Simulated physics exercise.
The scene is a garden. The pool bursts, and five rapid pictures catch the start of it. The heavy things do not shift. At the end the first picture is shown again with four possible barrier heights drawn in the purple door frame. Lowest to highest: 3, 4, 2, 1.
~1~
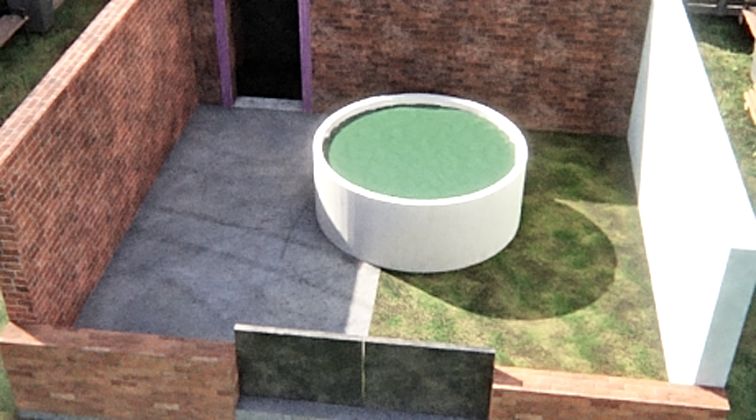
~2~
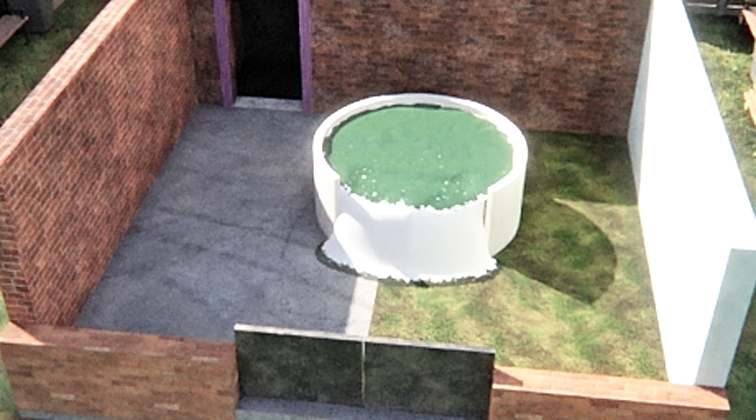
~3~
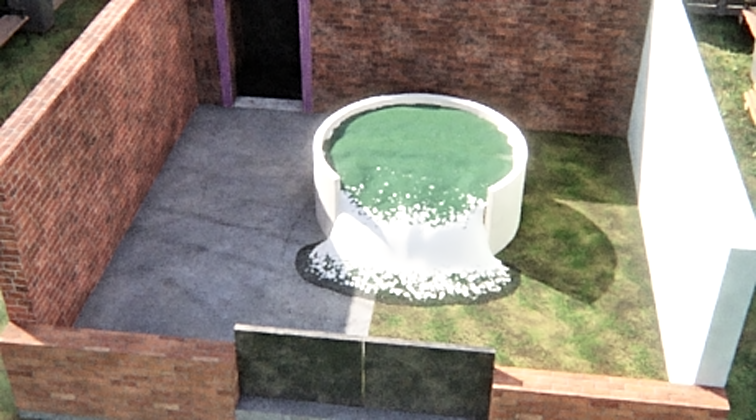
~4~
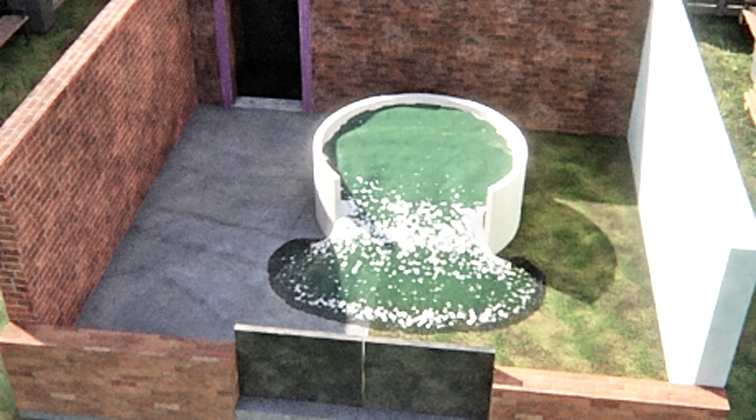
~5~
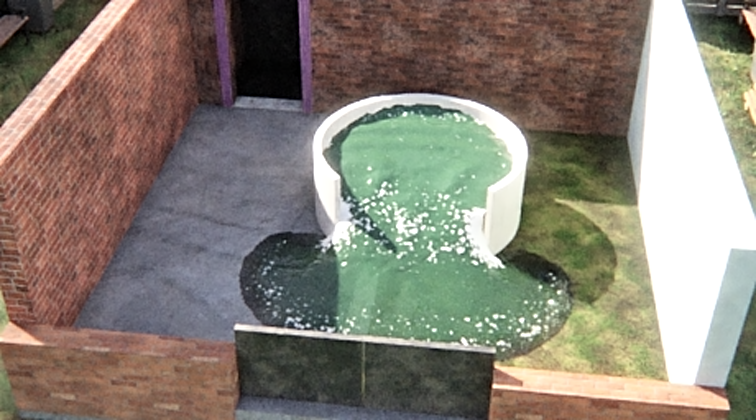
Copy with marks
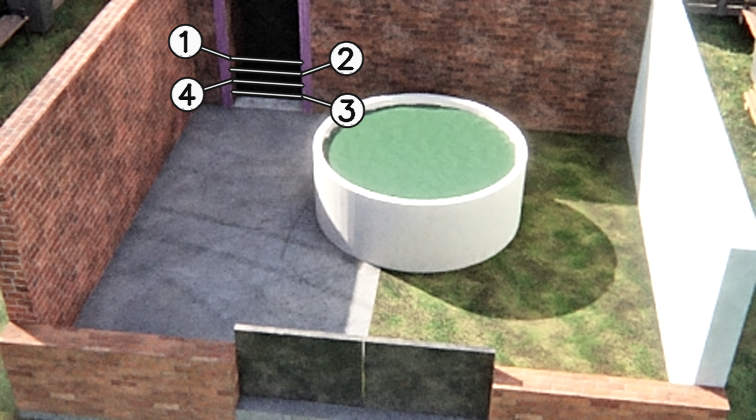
In a walled garden, a round white pool of green water stood still until its front side opened, and the water poured out, foaming white, and spread across the paving and grass.
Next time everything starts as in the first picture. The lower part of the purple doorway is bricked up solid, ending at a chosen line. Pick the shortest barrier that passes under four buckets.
It is 3.
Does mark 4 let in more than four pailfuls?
No, not at all.
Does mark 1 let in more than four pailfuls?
No, that is safe.
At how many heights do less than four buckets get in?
All four.
On the marked copy, 1 at (265, 60); 2 at (266, 71); 3 at (267, 94); 4 at (266, 83); from the bottom up 3, 4, 2, 1.
If 1 is chosen, nothing gets over.
If 2 is chosen, nothing gets over.
If 3 is chosen, nothing gets over.
If 4 is chosen, nothing gets over.
